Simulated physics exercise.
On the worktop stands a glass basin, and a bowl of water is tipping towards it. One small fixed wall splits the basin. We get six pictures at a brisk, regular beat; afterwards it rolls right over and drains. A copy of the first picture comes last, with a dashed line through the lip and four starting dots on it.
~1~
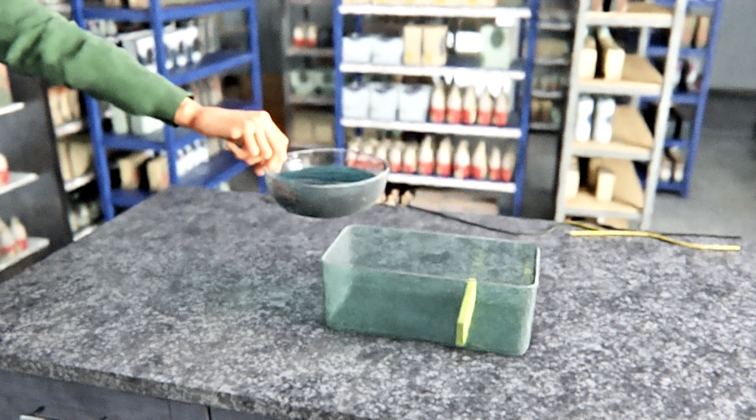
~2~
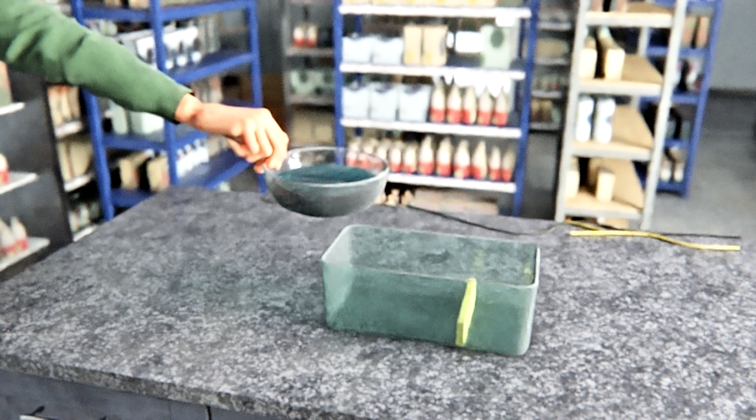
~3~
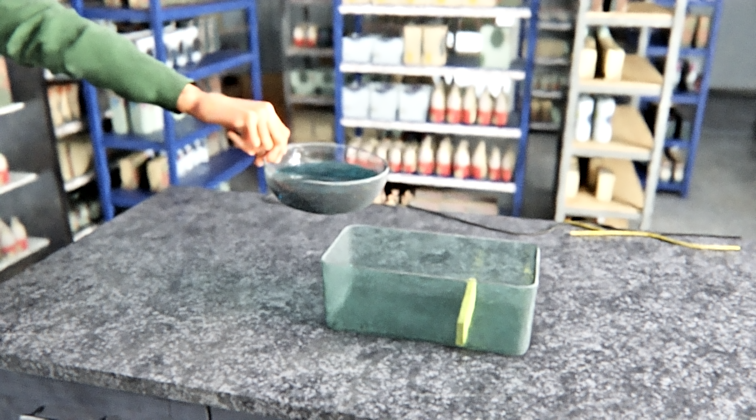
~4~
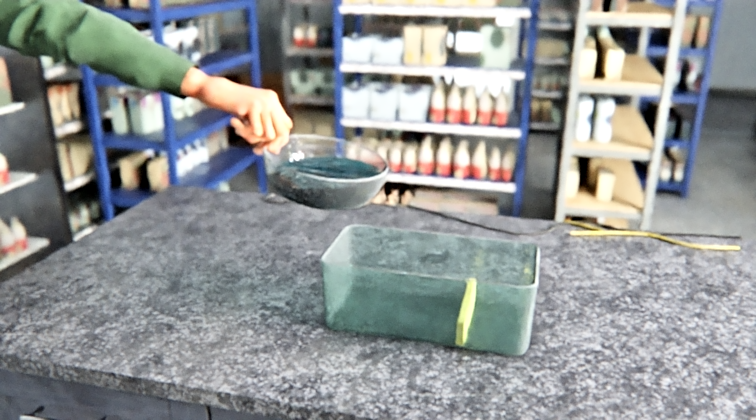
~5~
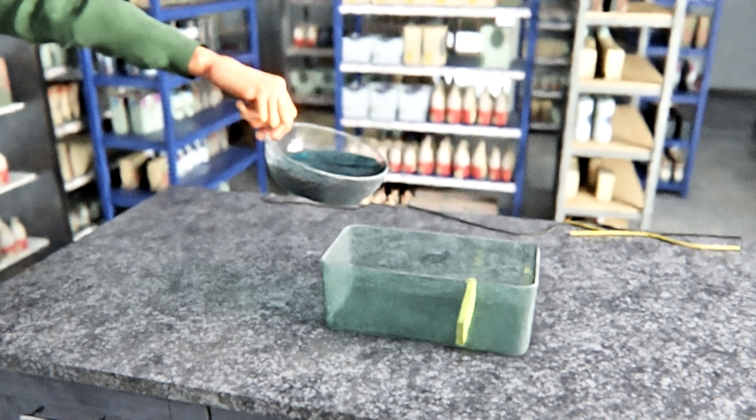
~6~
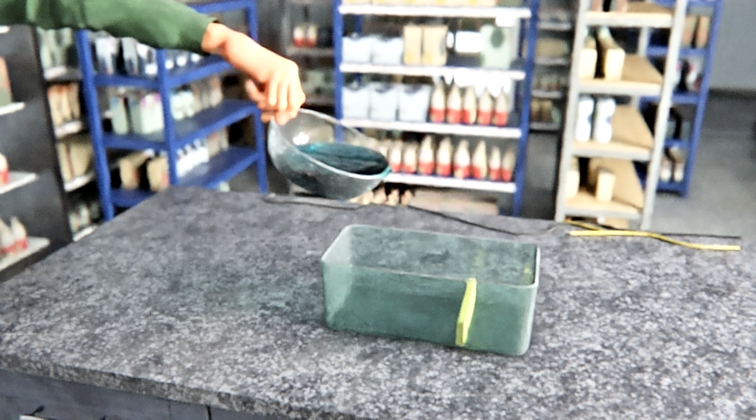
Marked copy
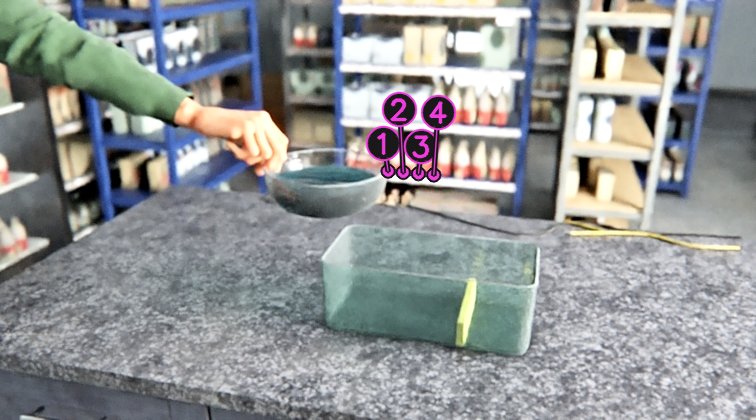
An arm in a green sleeve reaches in from the left, holding a clear bowl of dark teal water above a speckled grey worktop, seen from slightly above in a room of blurred, stocked shelves. Right of the bowl stands a greenish glass basin with a yellow strip on its front. The hand rises, gradually tilting the bowl rightward until water just crosses its lip, while the camera stays still.
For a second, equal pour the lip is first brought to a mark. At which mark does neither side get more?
The answer is place 2.
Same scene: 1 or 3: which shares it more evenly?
3.
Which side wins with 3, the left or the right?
More ends on the right.
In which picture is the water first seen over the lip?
In picture 6.
On the marked copy, 1 at (388, 171); 2 at (403, 172); 3 at (418, 173); 4 at (433, 174).
For place 1, about 83 % ends left of the wall and 16 % right of it.
For place 2, about 48 % ends left of the wall and 51 % right of it.
For place 3, about 30 % ends left of the wall and 69 % right of it.
For place 4, about 31 % ends left of the wall and 68 % right of it.
